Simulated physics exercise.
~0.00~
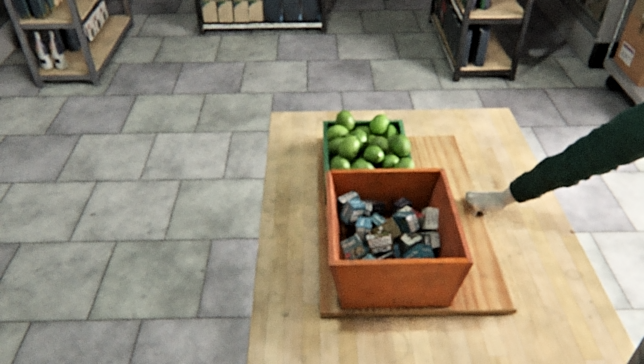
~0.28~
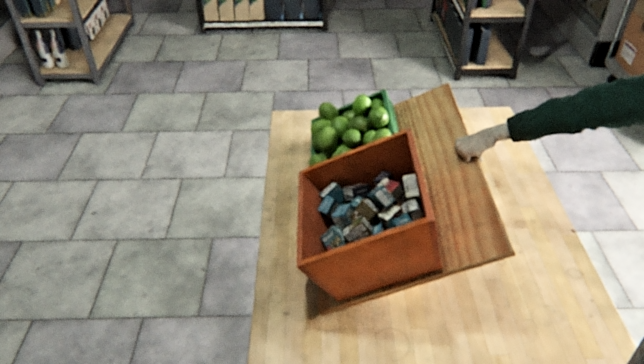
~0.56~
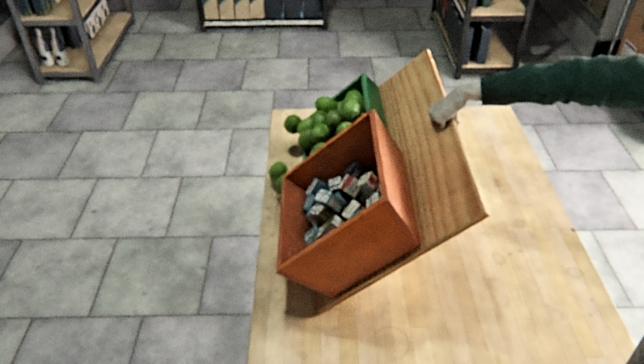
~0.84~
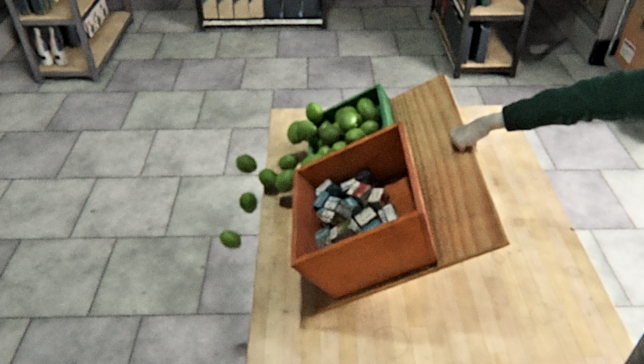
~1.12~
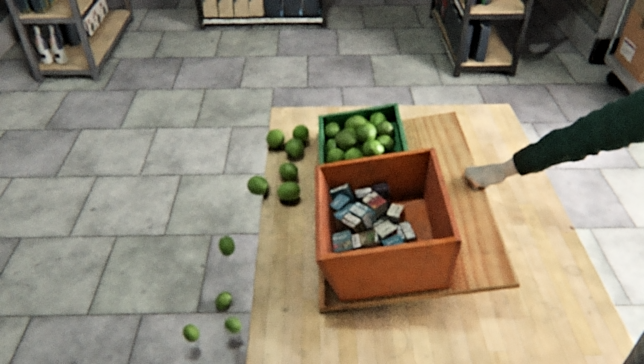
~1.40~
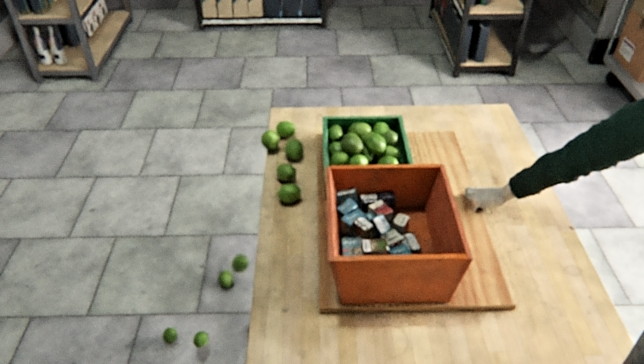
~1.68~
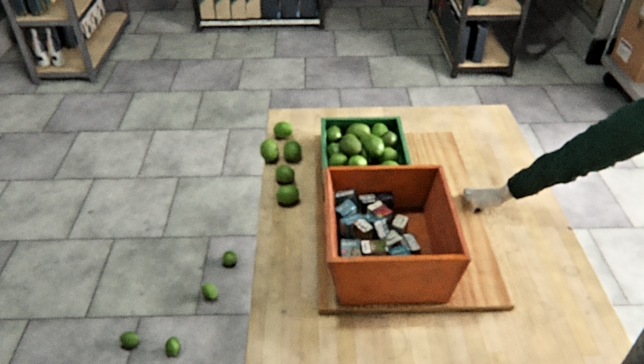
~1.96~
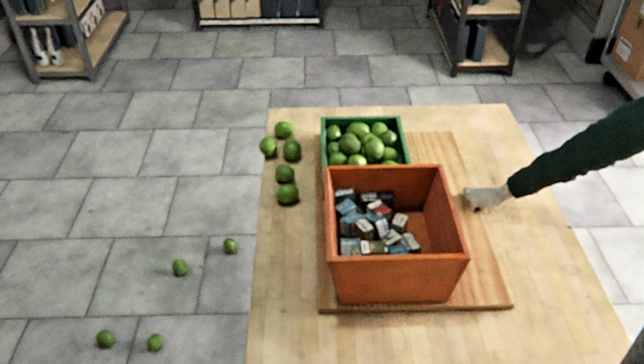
Hand tilting a board up and lowering it flat, spilling limes leftward from a green container while an orange container's cartons stay in.
